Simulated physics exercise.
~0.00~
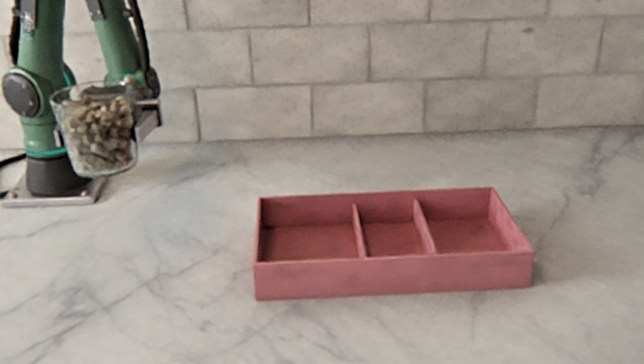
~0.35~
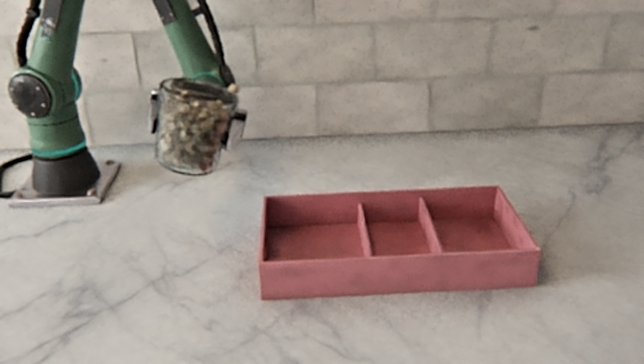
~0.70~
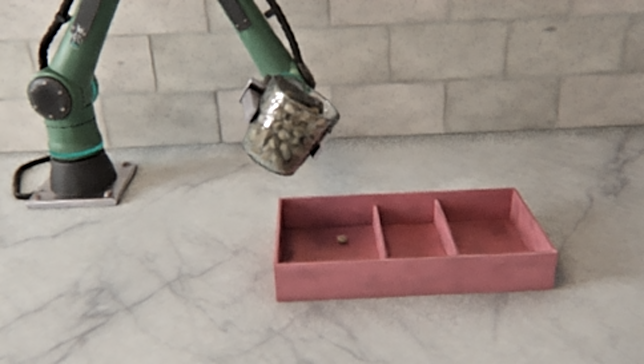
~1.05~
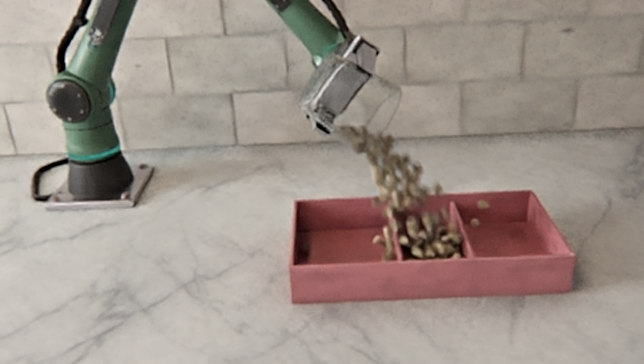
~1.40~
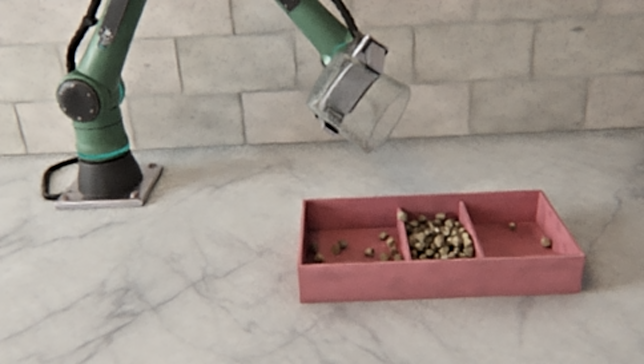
The clip shows a green robot arm carrying a clear cup of small pebbles rightward over a pink three-part box and tipping it until they pour out. Most settle in the middle part, with some in the left part and very few in the right, leaving the cup empty.
